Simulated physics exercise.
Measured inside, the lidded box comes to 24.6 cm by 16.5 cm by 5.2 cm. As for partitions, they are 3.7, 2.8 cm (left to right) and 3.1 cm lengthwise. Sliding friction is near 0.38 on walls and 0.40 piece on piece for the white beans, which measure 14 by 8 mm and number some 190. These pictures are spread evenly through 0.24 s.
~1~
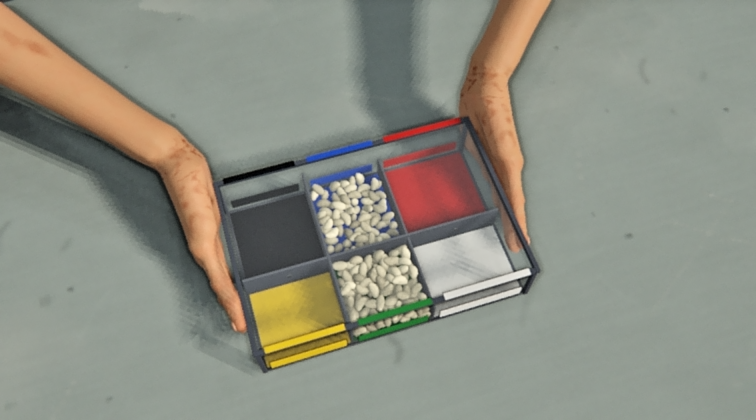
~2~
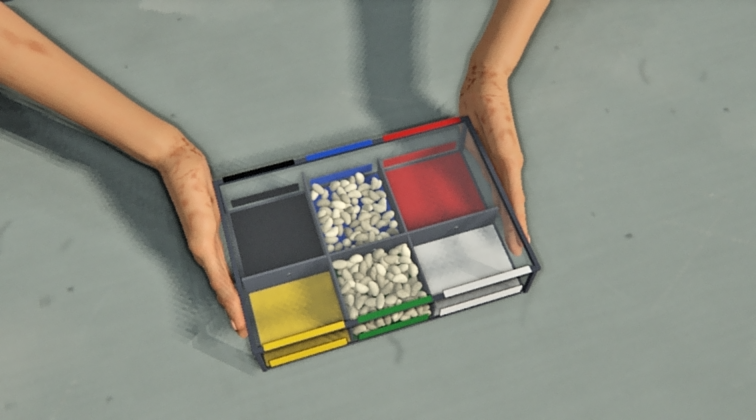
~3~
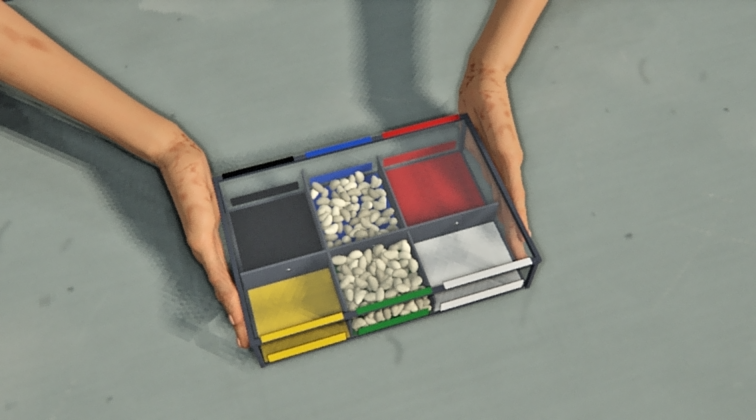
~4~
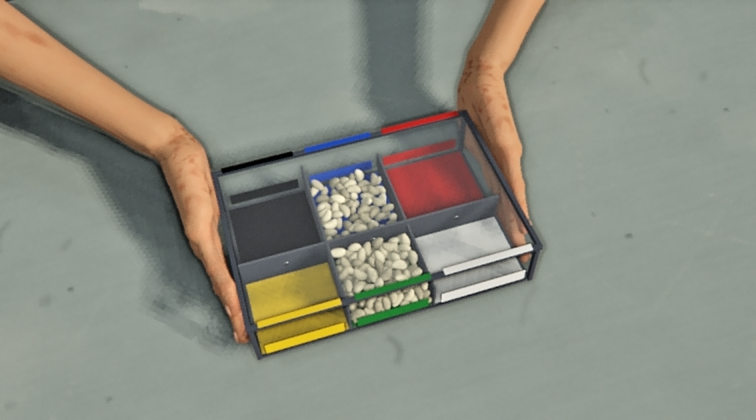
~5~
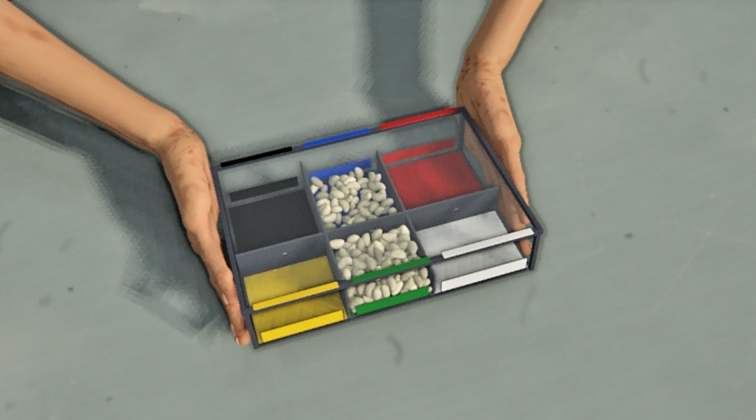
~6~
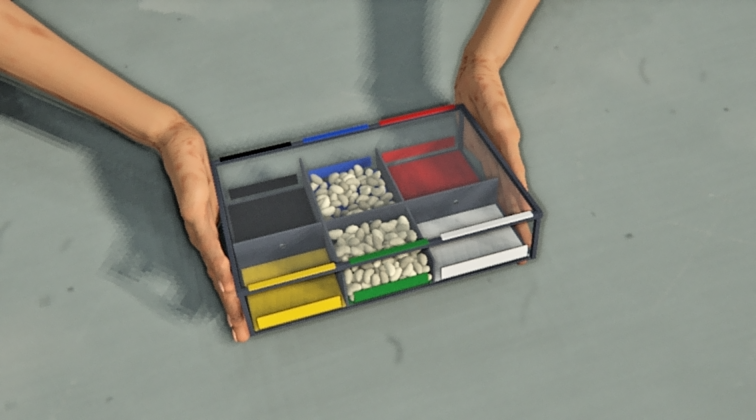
A clear lidded box with six coloured compartments, white beans filling the blue and green ones, starts out nearly flat between two hands above a grey surface. The hands then tilt it gradually, its far side dropping and its near side rising, while the beans stay in their two compartments.
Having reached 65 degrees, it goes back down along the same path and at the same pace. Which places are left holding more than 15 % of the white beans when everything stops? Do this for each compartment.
One by one: Red: Holds a share within the limit; blue: Holds a share past the limit; green: Holds a share past the limit; yellow: Holds a share within the limit; white: Holds a share within the limit; black: Holds a share within the limit.
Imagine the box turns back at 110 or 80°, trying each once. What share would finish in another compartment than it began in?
Some 60 and 30 per cent.
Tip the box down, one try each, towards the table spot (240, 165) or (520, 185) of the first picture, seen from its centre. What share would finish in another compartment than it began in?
First try: About 15 percent; second try: About 25 percent.
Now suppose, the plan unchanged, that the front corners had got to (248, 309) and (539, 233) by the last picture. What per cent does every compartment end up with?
Red 5, blue 50, green 45, yellow 0, white 0, black 0.
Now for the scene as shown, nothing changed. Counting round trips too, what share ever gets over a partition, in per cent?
Something like 15 per cent of the pieces.
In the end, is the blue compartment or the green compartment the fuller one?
Fuller: Blue.
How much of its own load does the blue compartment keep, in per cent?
Roughly 100 per cent.
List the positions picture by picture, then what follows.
Box tilt 0 degrees, front corners at (257, 352) and (534, 269); blue 40 %, green 60 %, in the first picture.
Box tilt 1 degrees, front corners at (257, 349) and (534, 266), in the second picture.
Box tilt 4 degrees, front corners at (254, 341) and (535, 259), lowest corner right back, in the third picture.
Box tilt 9 degrees, front corners at (250, 327) and (536, 245), lowest corner right back, in the fourth picture.
Box tilt 14 degrees, front corners at (246, 310) and (537, 230), lowest corner right back, in the fifth picture.
Box tilt 19 degrees, front corners at (241, 291) and (536, 213), lowest corner right back; blue 40 %, green 60 %, in the sixth picture.
Then, 0.56 s after the last picture, tilt 64 degrees; blue 45 %, green 55 %.
Then, 0.93 s after the last picture, tilt 27 degrees; red 5 %, blue 55 %, green 45 %.
Then, 1.39 s after the last picture, tilt 0 degrees; red 5 %, blue 55 %, green 45 %.
In the end, red 5 %, blue 55 %, green 45 %, yellow 0 %, white 0 %, black 0 %.
